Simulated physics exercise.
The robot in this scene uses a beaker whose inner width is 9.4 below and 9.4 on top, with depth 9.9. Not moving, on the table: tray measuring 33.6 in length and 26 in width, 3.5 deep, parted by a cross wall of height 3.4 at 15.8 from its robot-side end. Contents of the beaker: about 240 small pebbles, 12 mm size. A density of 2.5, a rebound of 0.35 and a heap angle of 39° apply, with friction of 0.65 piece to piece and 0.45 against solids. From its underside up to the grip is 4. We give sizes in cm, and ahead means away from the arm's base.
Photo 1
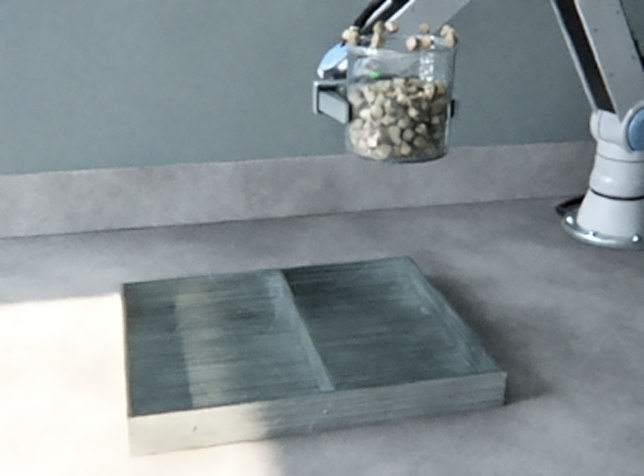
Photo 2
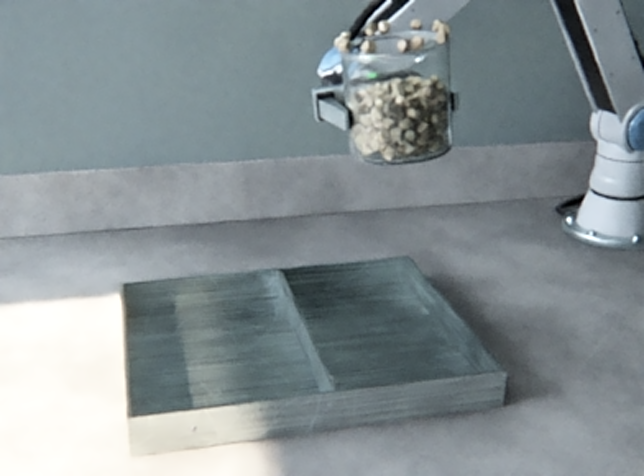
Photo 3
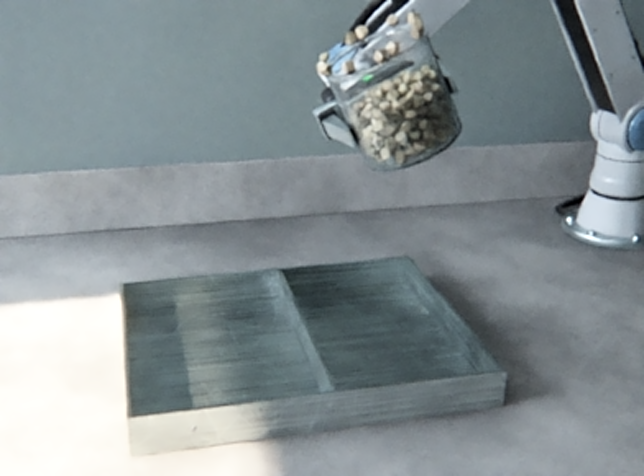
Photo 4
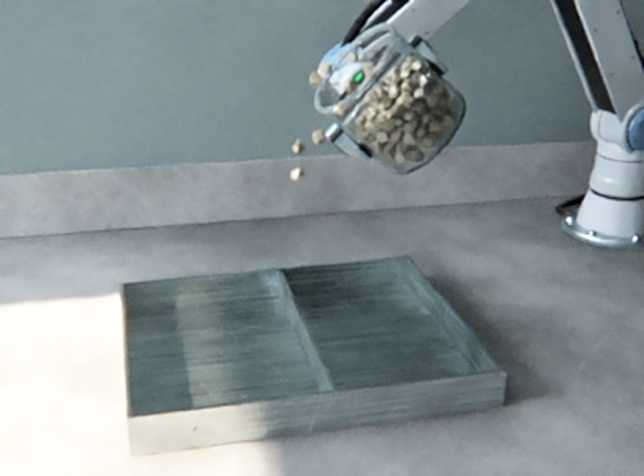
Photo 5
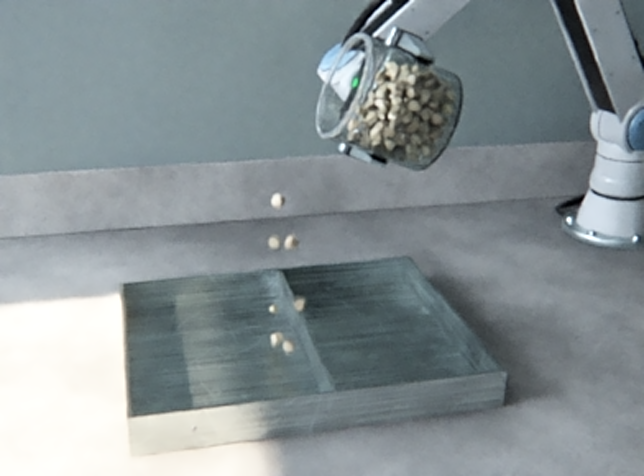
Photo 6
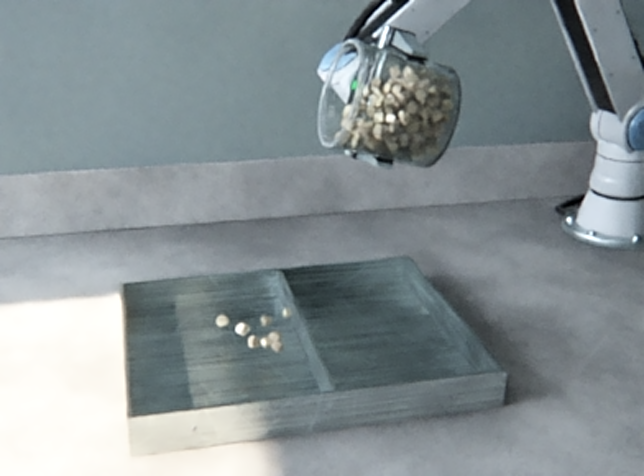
On a grey tabletop, a robot arm tilts a clear beaker full of small pale pebbles to the left above a divided tray, and a few pebbles drop out and scatter in the tray's left section.
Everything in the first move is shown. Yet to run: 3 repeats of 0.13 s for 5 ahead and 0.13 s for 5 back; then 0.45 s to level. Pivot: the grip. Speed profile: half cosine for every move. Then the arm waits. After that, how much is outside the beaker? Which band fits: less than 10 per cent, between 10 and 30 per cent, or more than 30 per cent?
It falls above 30 per cent.
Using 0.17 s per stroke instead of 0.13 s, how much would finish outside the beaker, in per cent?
Estimate: Near 20 per cent.
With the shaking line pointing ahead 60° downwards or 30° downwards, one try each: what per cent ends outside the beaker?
I'd say close to 5 percent for the first and close to 15 percent for the second.
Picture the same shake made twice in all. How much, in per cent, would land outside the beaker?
Result: Approximately 40 per cent.
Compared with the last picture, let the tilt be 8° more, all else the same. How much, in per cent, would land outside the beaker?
Some 70 %.
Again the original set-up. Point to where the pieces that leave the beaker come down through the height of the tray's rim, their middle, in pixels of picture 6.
Check roughly (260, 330) in the last picture.
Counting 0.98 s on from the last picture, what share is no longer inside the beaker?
I'd put it at some 50 percent.
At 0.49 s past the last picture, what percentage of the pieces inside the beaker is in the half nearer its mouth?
Something near 60 per cent is there.
Then, 0.49 s on, tilted 74° forward, highest piece 27 above the table; 165 in the beaker, 43 in the far-side part, 9 in the robot-side part, 26 in flight or on a rim.
Then, 0.98 s on, tilted 42° forward, highest piece 28 above the table; 124 in the beaker, 90 in the far-side part, 28 in the robot-side part, 1 in flight or on a rim.
Then, 1.43 s on, level, highest piece 28 above the table; 124 in the beaker, 89 in the far-side part, 29 in the robot-side part, 1 on the table or floor.
Then, 2.48 s on, level, highest piece 28 above the table; 124 in the beaker, 89 in the far-side part, 29 in the robot-side part, 1 on the table or floor.
In the end, 124 in the beaker, 89 in the far-side part, 29 in the robot-side part, 1 on the table or floor. That is 49 % outside the beaker.
